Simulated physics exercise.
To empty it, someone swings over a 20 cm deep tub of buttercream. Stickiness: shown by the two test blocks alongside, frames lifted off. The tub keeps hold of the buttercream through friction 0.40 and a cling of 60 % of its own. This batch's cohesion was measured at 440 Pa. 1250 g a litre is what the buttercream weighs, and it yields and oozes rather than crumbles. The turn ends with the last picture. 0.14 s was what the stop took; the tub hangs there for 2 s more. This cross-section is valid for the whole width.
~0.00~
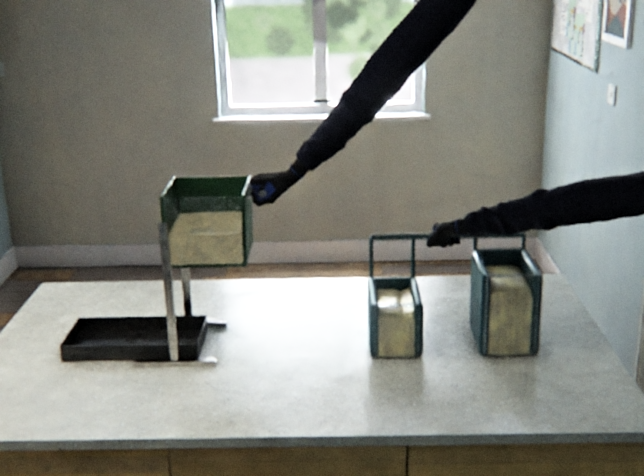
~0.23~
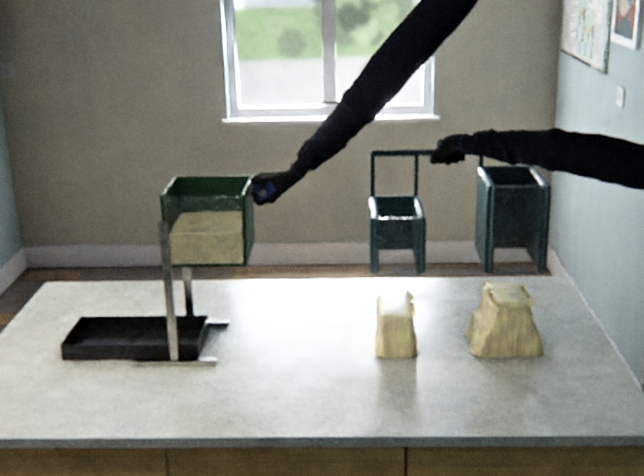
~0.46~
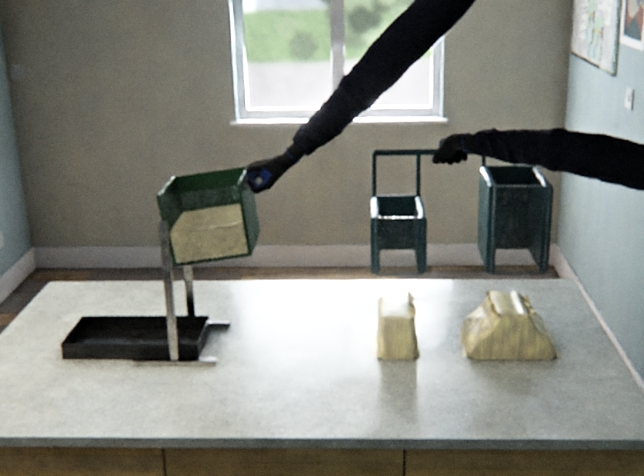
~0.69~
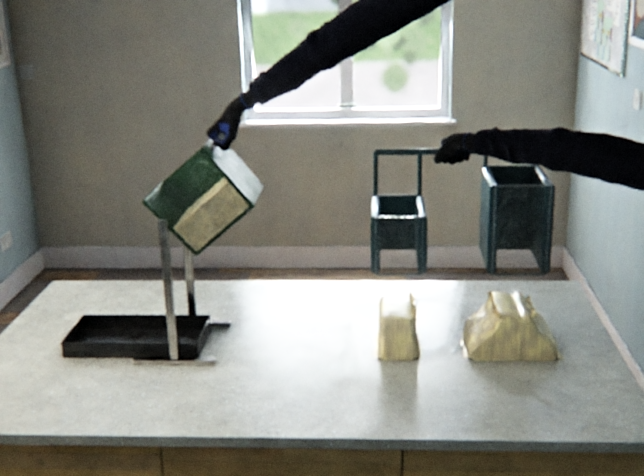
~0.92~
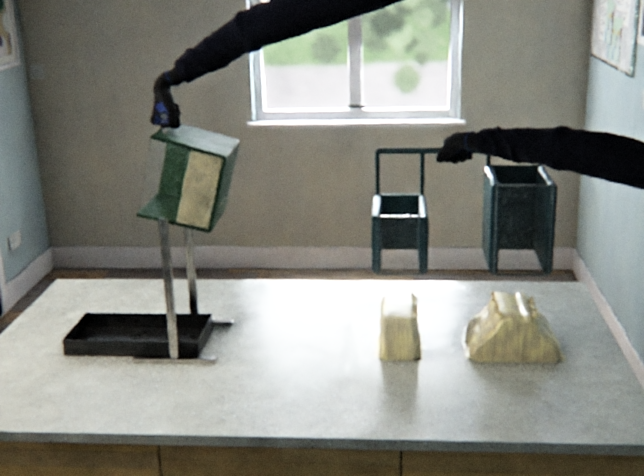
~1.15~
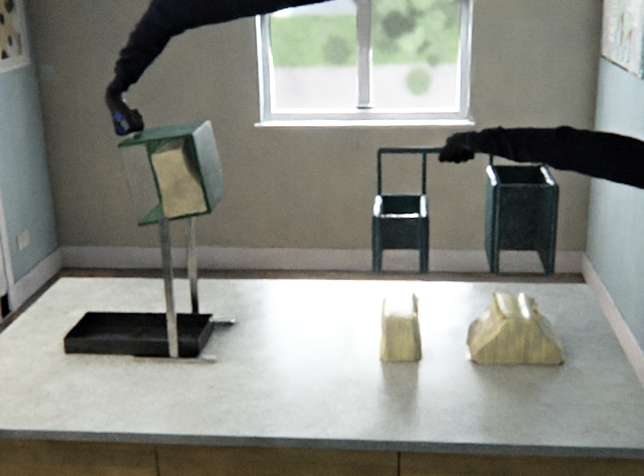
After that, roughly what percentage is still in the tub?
Roughly 60 %.
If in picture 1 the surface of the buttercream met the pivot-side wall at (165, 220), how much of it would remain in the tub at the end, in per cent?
That gives some 40 %.
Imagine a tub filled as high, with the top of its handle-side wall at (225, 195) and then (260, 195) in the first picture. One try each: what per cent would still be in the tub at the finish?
I'd say near 100 percent the first time and near 45 percent the second.
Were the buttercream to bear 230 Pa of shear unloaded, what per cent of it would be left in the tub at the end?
That comes out at roughly 40 %.
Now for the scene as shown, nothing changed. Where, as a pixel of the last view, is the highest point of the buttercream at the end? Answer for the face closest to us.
The highest point is near (177, 191) in the last picture.
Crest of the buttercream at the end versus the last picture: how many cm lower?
About 12 cm.
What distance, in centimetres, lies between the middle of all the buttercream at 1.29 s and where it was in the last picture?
Something like 6 cm, I'd say.
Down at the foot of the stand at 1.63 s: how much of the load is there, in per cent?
Down at that time: Approx. 0 %.
After 1.29 s, the tub is at 99 degrees and holds 100 %.
After 1.46 s, the tub is at 99 degrees and holds 63 %.
After 1.63 s, the tub is at 99 degrees and holds 60 %.
After 1.80 s, the tub is at 99 degrees and holds 60 %.
After 3.15 s, at the end, the tub is at 99 degrees and holds 60 %.
